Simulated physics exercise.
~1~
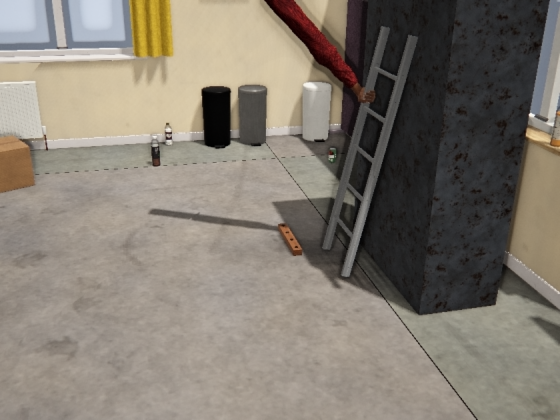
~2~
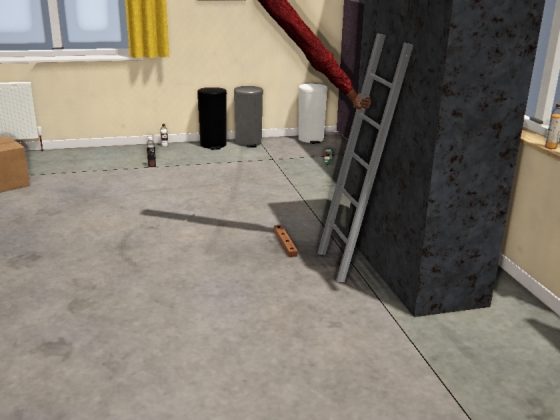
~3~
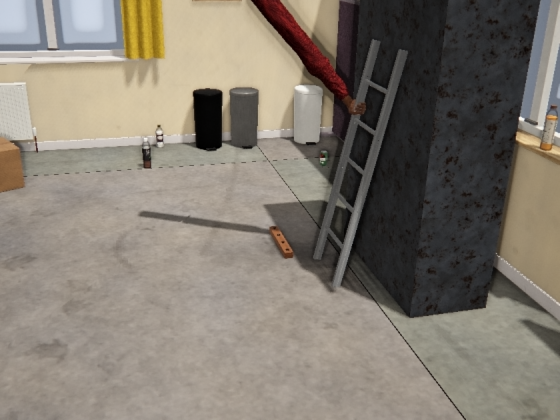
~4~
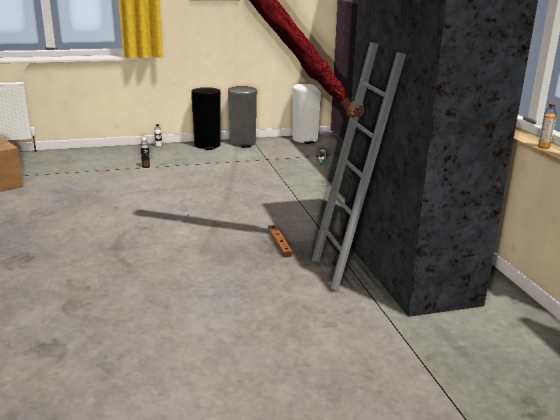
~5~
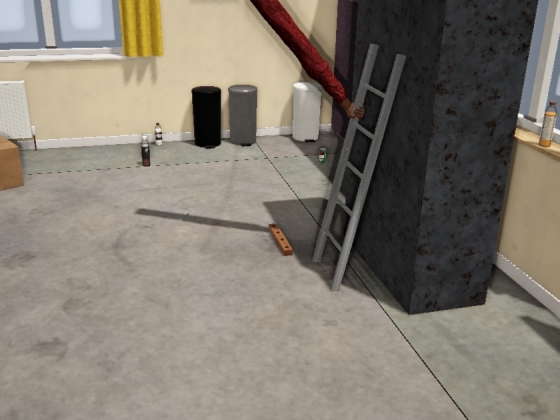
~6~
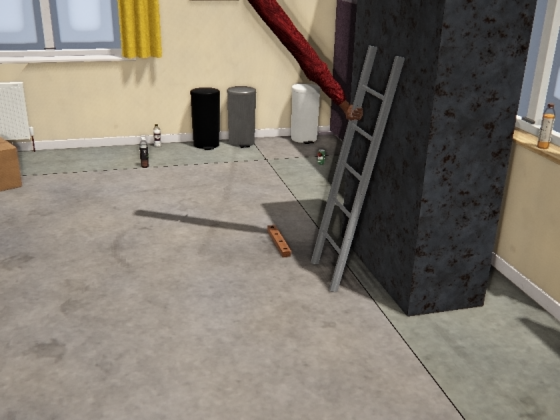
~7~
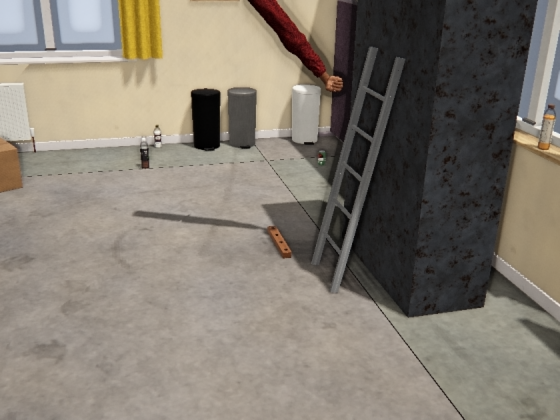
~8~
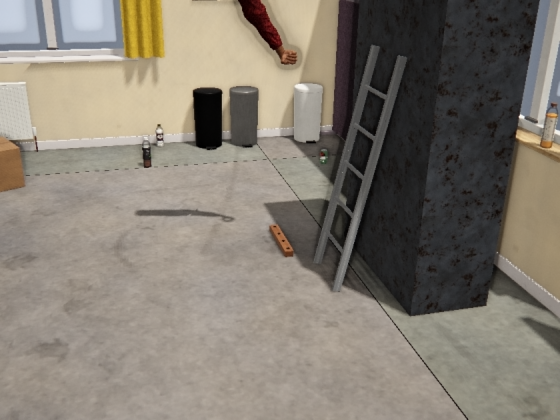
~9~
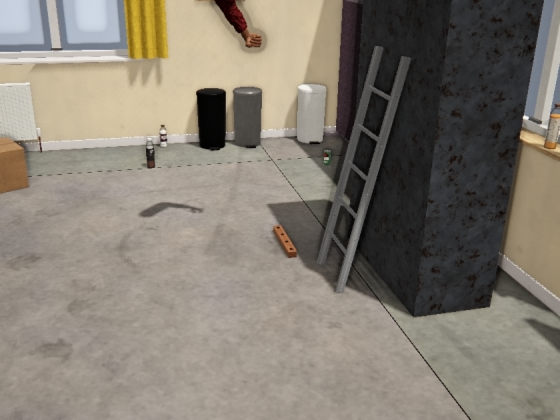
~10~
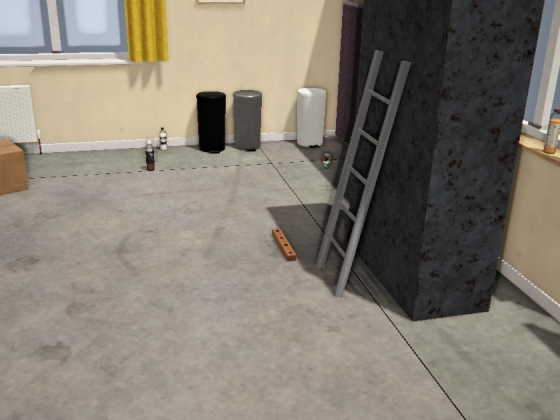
A hand at the end of a long red sleeve held a grey ladder-like gate against a big dark block, shifted it down slightly, then let go and drew back out of view, and the gate stayed leaning there on its own.
